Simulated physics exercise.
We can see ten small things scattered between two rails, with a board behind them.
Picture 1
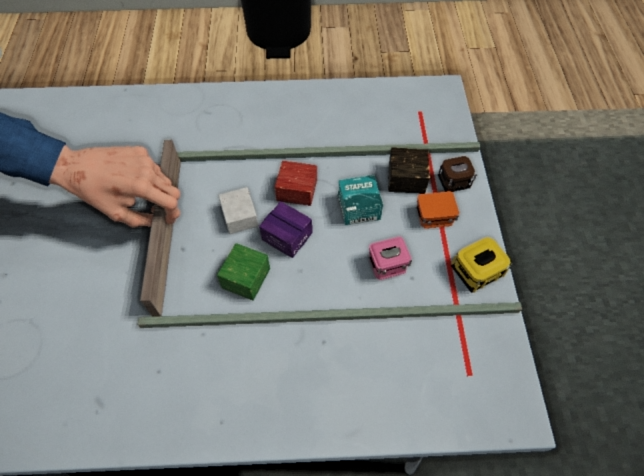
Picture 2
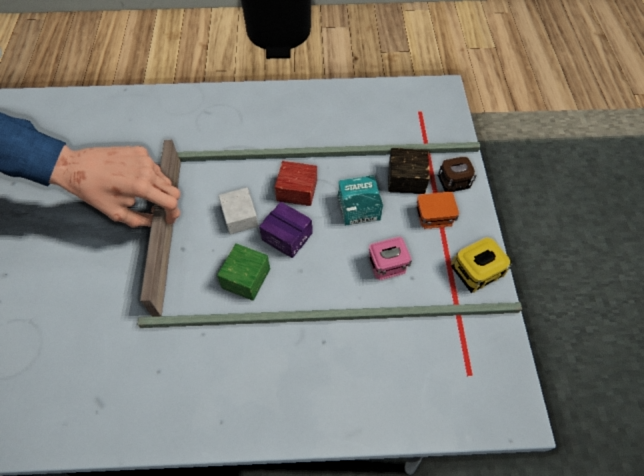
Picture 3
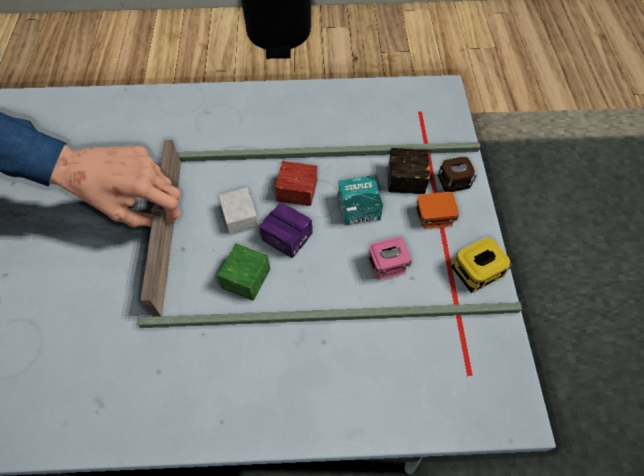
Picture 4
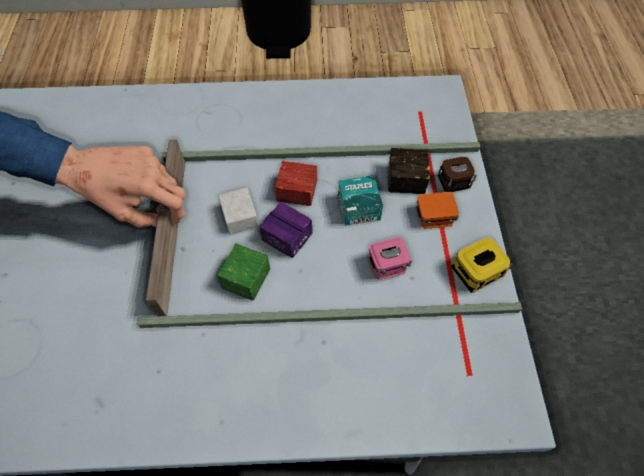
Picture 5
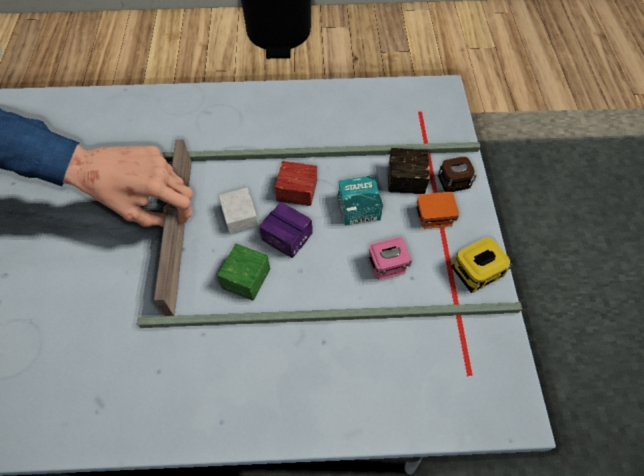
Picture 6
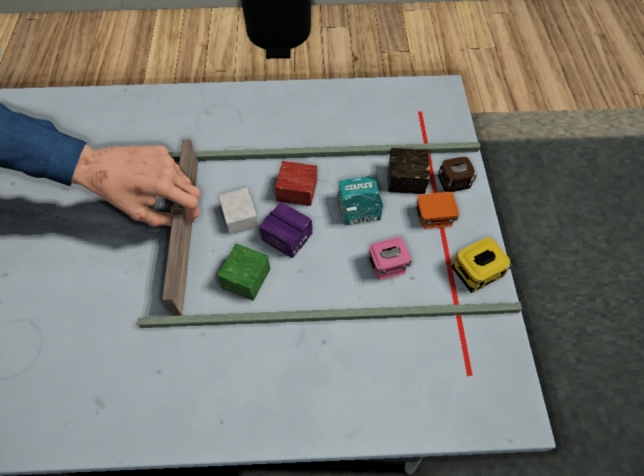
A hand in a blue sleeve holds a brown wooden board upright at the left end of two pale green rails on a grey table, seen from above at an angle. Between the rails sit white, red, purple, green, turquoise, pink and black blocks, with orange, brown and yellow ones around a red line at right. The hand, still at first, slides the board slightly right; nothing else moves.
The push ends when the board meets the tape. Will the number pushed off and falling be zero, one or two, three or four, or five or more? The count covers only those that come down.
It will be three or four.
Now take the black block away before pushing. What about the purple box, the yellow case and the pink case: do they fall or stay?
Purple box: Still there. Yellow case: Over the edge. Pink case: Still there.
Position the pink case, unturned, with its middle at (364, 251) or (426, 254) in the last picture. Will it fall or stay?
Well, the pink case stays aboard in the first case and stays aboard in the second.
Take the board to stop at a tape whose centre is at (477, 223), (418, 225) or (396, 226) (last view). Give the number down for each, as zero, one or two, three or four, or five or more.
The falls would be five or more; 3 or 4; either one or two.
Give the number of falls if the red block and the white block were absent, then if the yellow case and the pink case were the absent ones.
Fallen: 1, and 3 in the other try.
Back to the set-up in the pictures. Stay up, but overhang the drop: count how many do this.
I'd put it at 3.
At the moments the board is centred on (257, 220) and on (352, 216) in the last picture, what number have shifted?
3 and 9.
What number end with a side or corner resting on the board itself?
Counting them up gives 3.
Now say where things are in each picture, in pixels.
In the first frame, yellow case (481, 264); brown case (457, 174); orange case (436, 211); board (163, 223); tape (441, 224).
In the second frame, brown case (456, 175); turquoise box (360, 200).
In the third frame, orange case (436, 211); pink case (389, 259).
In the fourth frame, yellow case (481, 264); black block (408, 171).
In the fifth frame, brown case (456, 175); purple box (286, 230).
In the sixth frame, yellow case (481, 264); brown case (456, 175); orange case (436, 211); board (182, 222); tape (441, 224).
Soon after, none off yet; yellow case at rest near (481, 264); brown case at rest near (456, 175); orange case at rest near (436, 211).
At rest, the number that fall off is three or four; fallen, black block, orange case, brown case and yellow case.
